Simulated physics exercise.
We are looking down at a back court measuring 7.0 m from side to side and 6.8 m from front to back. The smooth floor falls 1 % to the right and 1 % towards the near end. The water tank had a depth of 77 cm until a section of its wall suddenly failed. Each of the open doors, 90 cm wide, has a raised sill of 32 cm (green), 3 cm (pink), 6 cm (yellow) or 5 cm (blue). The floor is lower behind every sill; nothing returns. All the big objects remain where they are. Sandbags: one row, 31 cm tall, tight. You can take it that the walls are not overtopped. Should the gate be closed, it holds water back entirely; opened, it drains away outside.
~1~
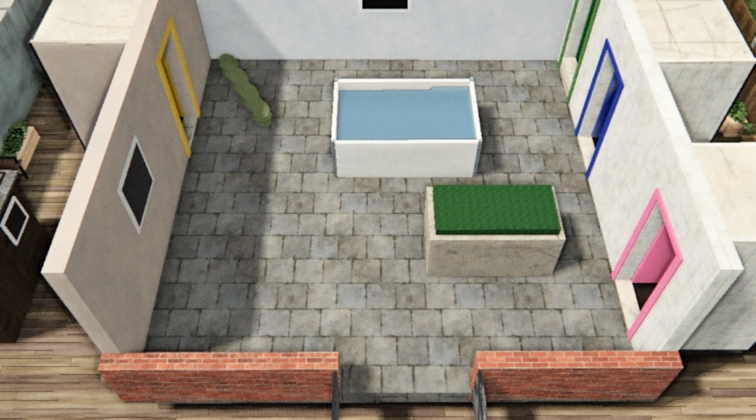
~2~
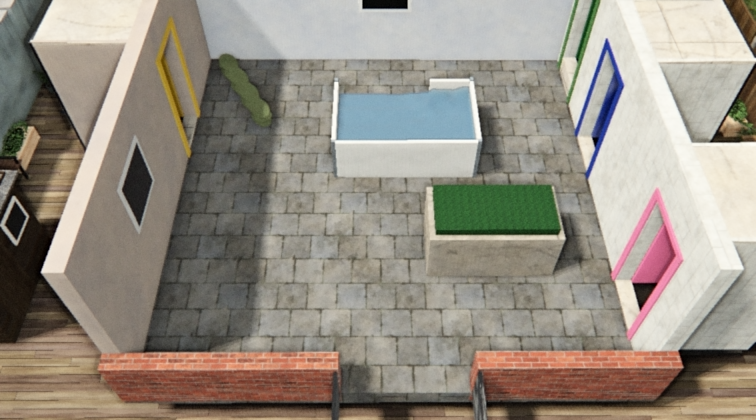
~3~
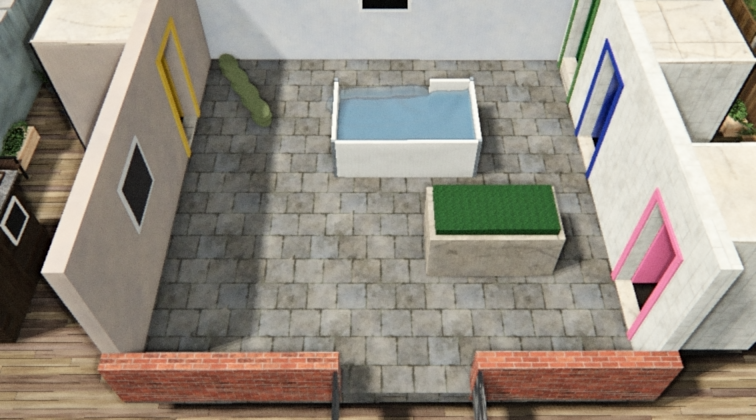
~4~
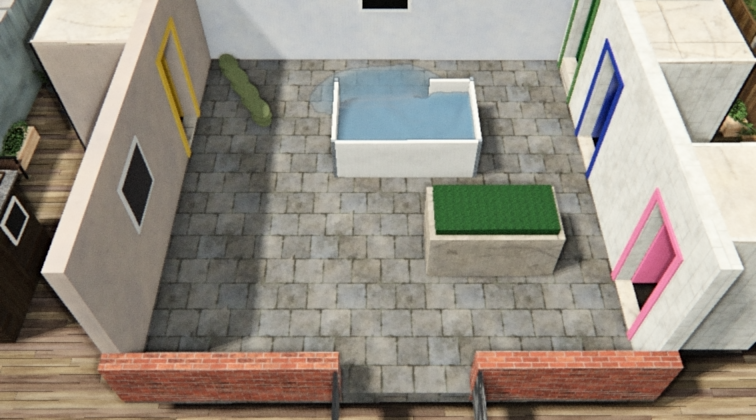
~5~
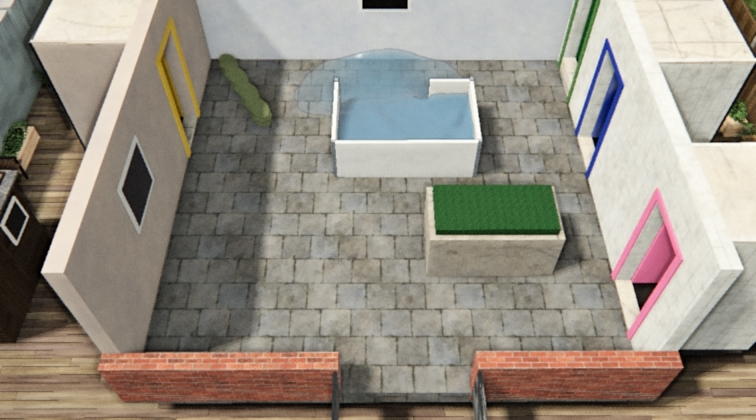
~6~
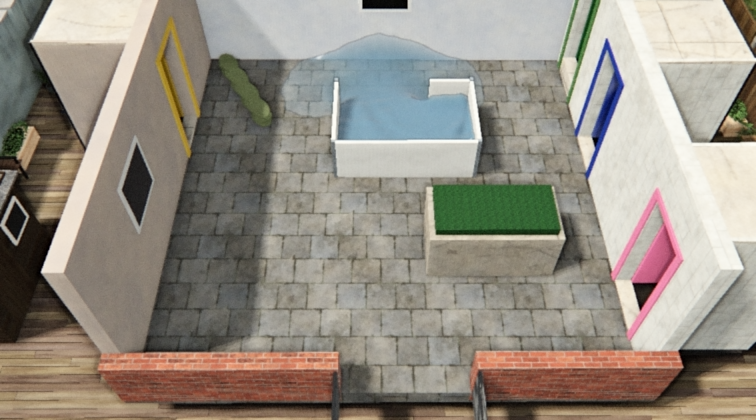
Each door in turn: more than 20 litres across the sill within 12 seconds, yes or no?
Answers: Green door, no; pink door, yes; yellow door, no; blue door, yes.
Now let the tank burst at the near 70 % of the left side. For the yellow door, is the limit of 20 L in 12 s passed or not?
So for yellow: Yes.
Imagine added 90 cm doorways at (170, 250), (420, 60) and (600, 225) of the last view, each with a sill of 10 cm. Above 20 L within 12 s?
Result in order - not enough, more than that, not enough.
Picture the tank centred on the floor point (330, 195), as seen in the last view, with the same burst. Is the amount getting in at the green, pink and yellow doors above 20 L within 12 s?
Lab note: Green door limit not exceeded; pink door limit exceeded; yellow door limit exceeded.
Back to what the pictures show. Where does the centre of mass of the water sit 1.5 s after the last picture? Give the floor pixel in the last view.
Its balance point sits around (385, 103).
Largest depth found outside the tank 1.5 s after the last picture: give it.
Depth: Approx. 49 cm.
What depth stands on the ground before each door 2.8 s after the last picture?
Readings (cm): Green = 22; pink = 1; yellow = 4; blue = 10.
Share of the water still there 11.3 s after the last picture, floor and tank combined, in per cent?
Some 84 out of every hundred parts.
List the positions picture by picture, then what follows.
In the first picture, the water tank at (405, 113) is whole and still, 77 cm deep.
In the second picture, the front is at a hidden place, 0.9 m from the gap on the water tank's far side; 0.3 m2 of floor is under water; 77 cm left at the back of the water tank.
In the third picture, water pours out on the water tank's far side and has run 1.1 m, to (331, 102); typically 12 cm deep outside, 73 cm at the water tank's back.
In the fourth picture, the front is at (413, 68), 1.5 m from the gap on the water tank's far side; 2.9 m2 of floor is under water; 66 cm left at the back of the water tank.
In the fifth picture, the front is at (443, 64), 1.9 m from the gap on the water tank's far side; 4.4 m2 of floor is under water; 68 cm left at the back of the water tank.
In the sixth picture, water pours out on the water tank's far side and has run 2.3 m, to (463, 60); typically 8 cm deep outside, 61 cm at the water tank's back.
Then, 0.7 s after the last picture water covers 15 % of the floor and is deepest (49 cm) near (371, 69); green door not reached, pink door not reached, yellow door not reached, blue door not reached.
Then, 1.5 s after the last picture water covers 25 % of the floor and is deepest (49 cm) near (247, 63); green door 28 cm at the sill, 0 L in, pink door not reached, yellow door not reached, blue door not reached.
Then, 2.8 s after the last picture water covers 45 % of the floor and is deepest (27 cm) near (245, 75); green door 22 cm at the sill, 0 L in, pink door not reached, yellow door 4 cm at the sill, 0 L in, blue door 10 cm at the sill, 7 L in.
Then, 6.3 s after the last picture water covers 85 % of the floor and is deepest (16 cm) near (626, 375); green door 10 cm at the sill, 0 L in, pink door 8 cm at the sill, 8 L in, yellow door 1 cm at the sill, 0 L in, blue door 7 cm at the sill, 32 L in.
Then, 11.3 s after the last picture water covers 90 % of the floor and is deepest (12 cm) near (639, 375); green door 7 cm at the sill, 0 L in, pink door 7 cm at the sill, 61 L in, yellow door 0 cm at the sill, 0 L in, blue door 5 cm at the sill, 45 L in.
